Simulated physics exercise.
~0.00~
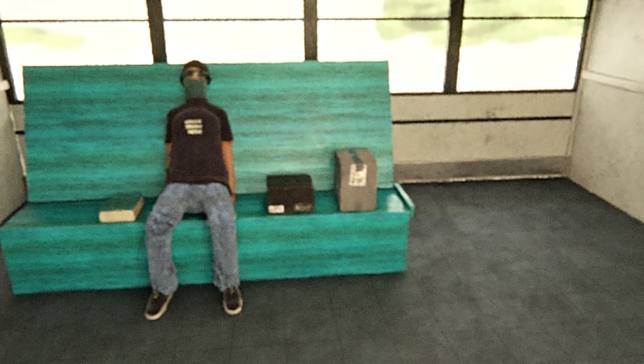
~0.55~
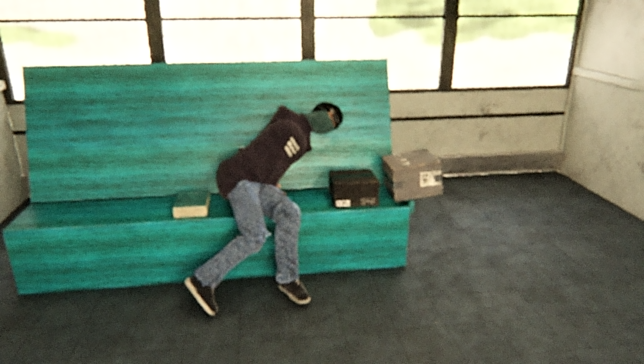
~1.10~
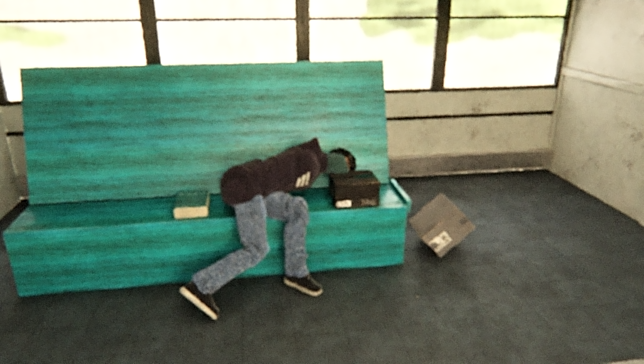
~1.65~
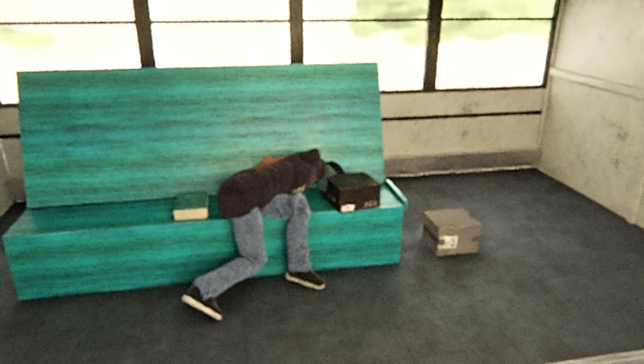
A passenger sitting on a teal bench topples sideways to the right and ends slumped along the seat, while a book-like folder and a black box shift right and stay on, and a grey box tips off the right end and comes to rest on the floor.
